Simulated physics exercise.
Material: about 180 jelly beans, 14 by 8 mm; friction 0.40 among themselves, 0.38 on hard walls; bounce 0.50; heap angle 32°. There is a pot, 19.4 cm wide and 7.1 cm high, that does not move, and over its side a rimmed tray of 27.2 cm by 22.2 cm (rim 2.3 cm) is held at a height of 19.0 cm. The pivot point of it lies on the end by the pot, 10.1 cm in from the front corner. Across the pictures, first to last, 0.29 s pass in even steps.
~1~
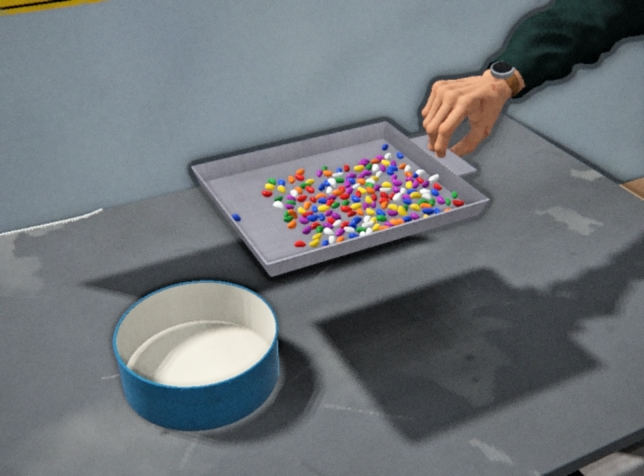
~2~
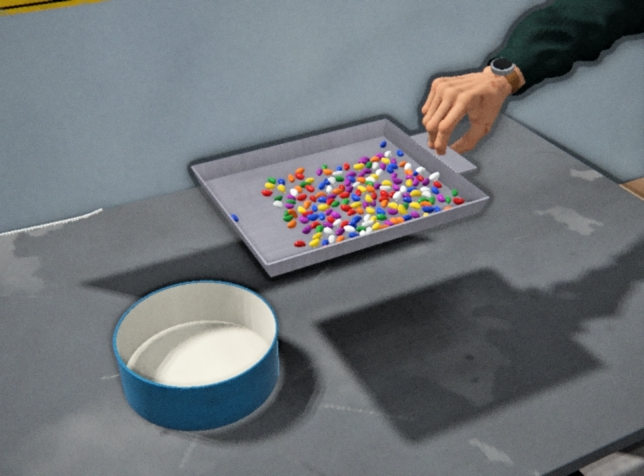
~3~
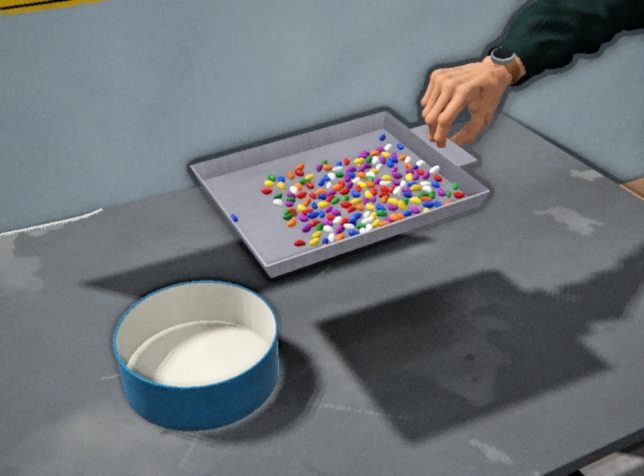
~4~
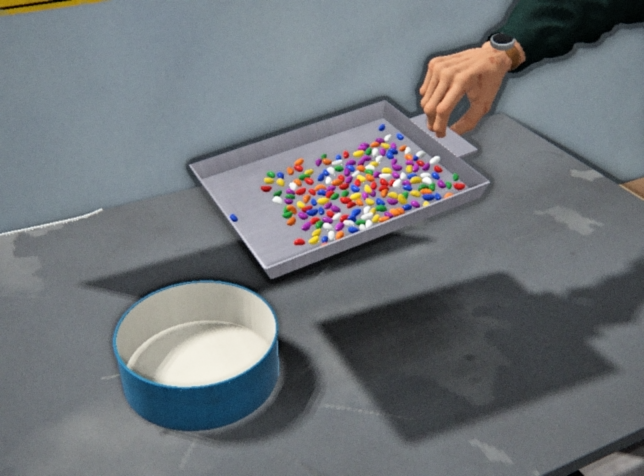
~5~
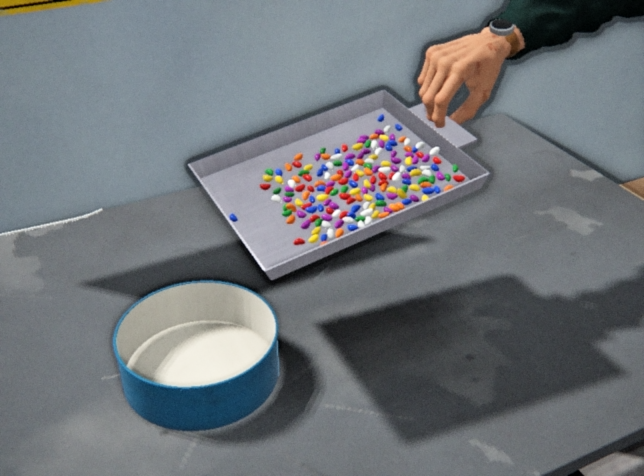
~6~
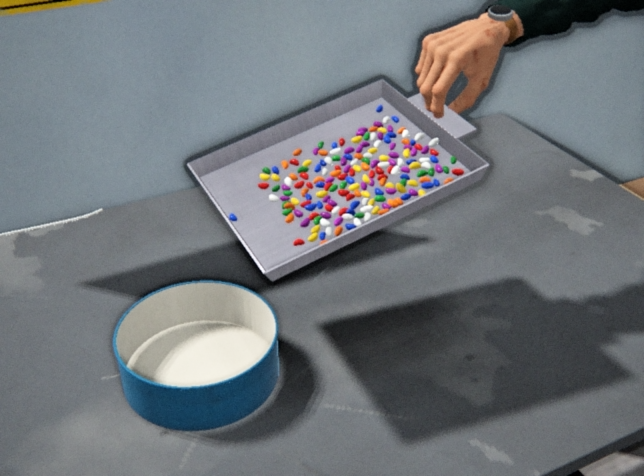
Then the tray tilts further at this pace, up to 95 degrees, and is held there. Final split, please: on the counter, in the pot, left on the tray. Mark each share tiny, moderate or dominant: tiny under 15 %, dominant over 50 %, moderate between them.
Counter: Moderate, pot: Dominant, tray: Tiny.
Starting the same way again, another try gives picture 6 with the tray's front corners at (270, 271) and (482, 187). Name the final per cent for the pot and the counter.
The pot gets 15 and the counter 85.
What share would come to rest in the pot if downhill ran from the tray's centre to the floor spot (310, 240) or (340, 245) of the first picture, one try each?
That would be close to 15 per cent, then close to 15 per cent.
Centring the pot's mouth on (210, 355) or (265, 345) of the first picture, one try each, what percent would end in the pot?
That gives roughly 95 per cent and then 95 per cent.
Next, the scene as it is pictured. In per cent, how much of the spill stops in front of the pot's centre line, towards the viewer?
Roughly 100 per cent.
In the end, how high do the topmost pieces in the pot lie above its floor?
Around 1.5 cm above the floor.
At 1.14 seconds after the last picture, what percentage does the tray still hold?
About 75% of the load.
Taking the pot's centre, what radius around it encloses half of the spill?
That comes to near 16 cm.
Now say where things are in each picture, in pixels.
In the first picture, tray tilt 0 degrees, front corners at (271, 259) and (480, 198); middle of the pieces at (356, 200); pot at (197, 330).
In the second picture, tray tilt 1 degrees, front corners at (270, 259) and (480, 196); middle of the pieces at (356, 198).
In the third picture, tray tilt 3 degrees, front corners at (270, 260) and (481, 190), lowest corner left front; middle of the pieces at (356, 195).
In the fourth picture, tray tilt 6 degrees, front corners at (269, 262) and (481, 181), lowest corner left front; middle of the pieces at (355, 189).
In the fifth picture, tray tilt 9 degrees, front corners at (268, 264) and (480, 172), lowest corner left front; middle of the pieces at (354, 185).
In the sixth picture, tray tilt 13 degrees, front corners at (268, 266) and (480, 164), lowest corner left front; middle of the pieces at (351, 181); pot at (197, 330).
Then, 0.68 s after the last picture, tilt 51 degrees; the tray holds 100 %, the pot 0 %.
Then, 1.14 s after the last picture, tilt 77 degrees; the tray holds 75 %, the pot 10 %.
Then, 1.67 s after the last picture, tilt 95 degrees; the tray holds 0 %, the pot 65 %.
In the end, counter 30 %, pot 70 %, tray 0 %.
